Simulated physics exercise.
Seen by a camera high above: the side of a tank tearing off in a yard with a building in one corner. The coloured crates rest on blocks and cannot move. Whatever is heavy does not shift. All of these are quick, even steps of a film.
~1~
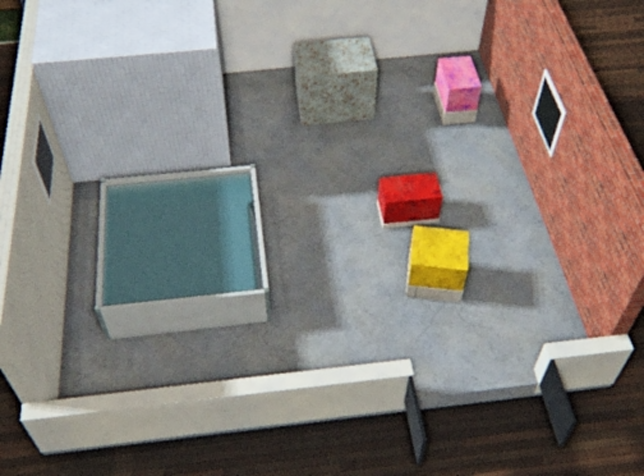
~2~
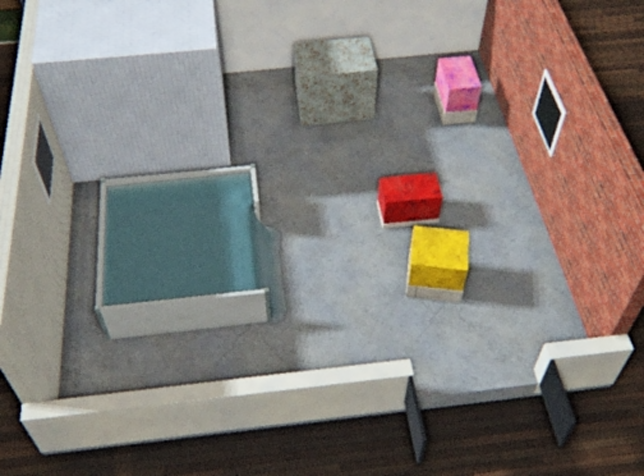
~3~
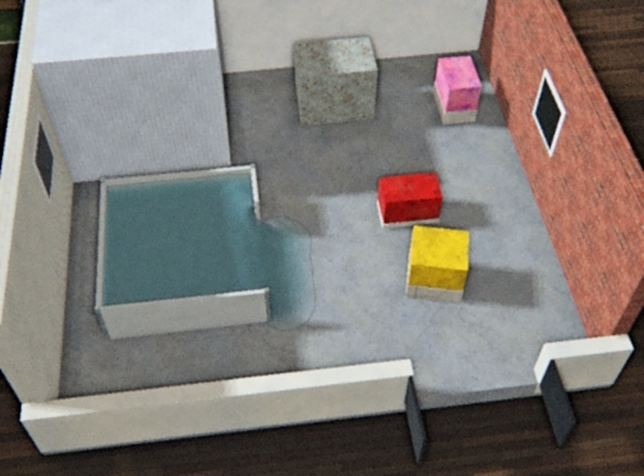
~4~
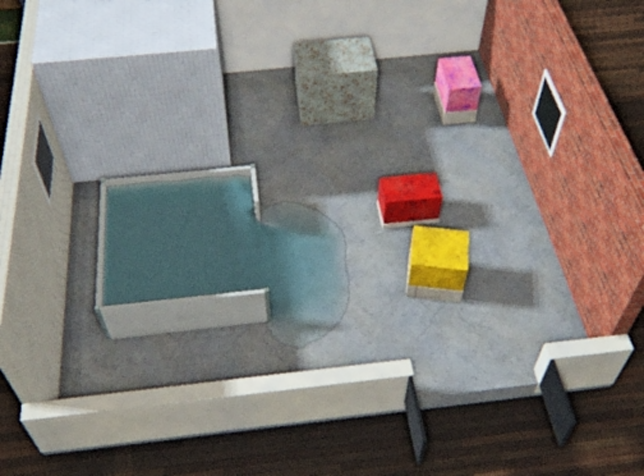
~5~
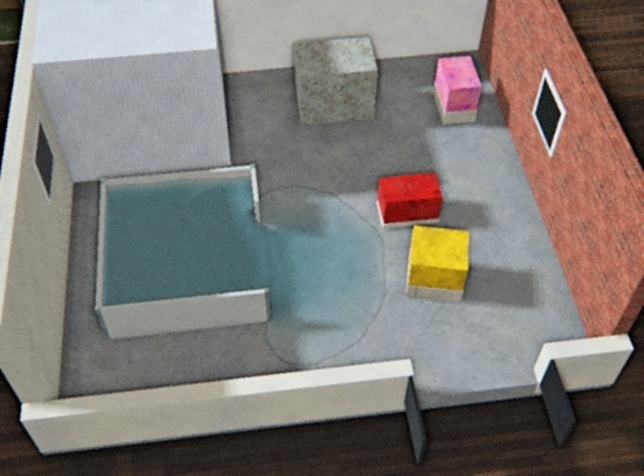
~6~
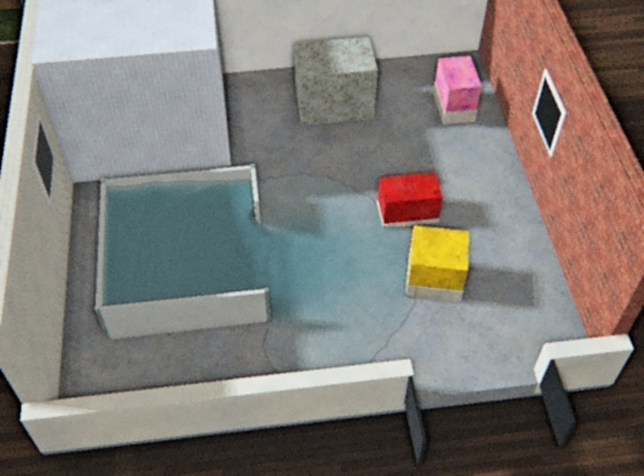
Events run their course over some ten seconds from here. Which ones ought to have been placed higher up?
My prediction: The red crate is hit; the pink crate is spared; the yellow crate is hit.
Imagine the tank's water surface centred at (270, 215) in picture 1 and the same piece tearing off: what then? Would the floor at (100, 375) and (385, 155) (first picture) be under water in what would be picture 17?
The first is not reached, and then the second is wetted.
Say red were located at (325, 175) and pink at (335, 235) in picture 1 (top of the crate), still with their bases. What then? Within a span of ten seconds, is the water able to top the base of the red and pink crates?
Result - red crate is inundated, pink crate is inundated.
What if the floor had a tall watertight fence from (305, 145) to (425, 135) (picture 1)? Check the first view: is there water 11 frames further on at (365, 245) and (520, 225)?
Reached, reached.
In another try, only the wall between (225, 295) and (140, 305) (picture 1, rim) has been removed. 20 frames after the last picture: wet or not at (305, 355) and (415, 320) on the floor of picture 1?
I'd expect the first point to be reached and the second point to be reached.
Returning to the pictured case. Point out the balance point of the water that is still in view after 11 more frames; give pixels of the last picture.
The balance point is around (281, 264).
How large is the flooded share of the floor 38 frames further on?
That's roughly 85 per cent.
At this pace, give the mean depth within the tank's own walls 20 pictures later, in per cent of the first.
Near 36 in a hundred.
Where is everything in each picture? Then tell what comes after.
The water tank at (181, 236) is whole and still, in the first picture.
The front is at (268, 229), out from the gap at (261, 266), in the second picture.
The front is at (297, 226), out from the gap at (261, 267), in the third picture.
The front is at (313, 213), out from the gap at (261, 267), in the fourth picture.
The front is at (377, 240), out from the gap at (262, 268), in the fifth picture.
The front is at a hidden place, out from the gap at (261, 267), in the sixth picture.
A moment on, water covers 30 % of the floor; the red crate water round its plinth, the pink crate not reached, the yellow crate water round its plinth.
Next, water covers 45 % of the floor; the red crate water round its plinth, the pink crate water round its plinth, the yellow crate water round its plinth.
Then, water covers 65 % of the floor; the red crate water round its plinth, the pink crate water round its plinth, the yellow crate water round its plinth.
Later, water covers 85 % of the floor; the red crate water round its plinth, the pink crate water round its plinth, the yellow crate water round its plinth.
In the end, water covers 100 % of the floor; the red crate was topped, the pink crate stayed above the water, the yellow crate was topped.
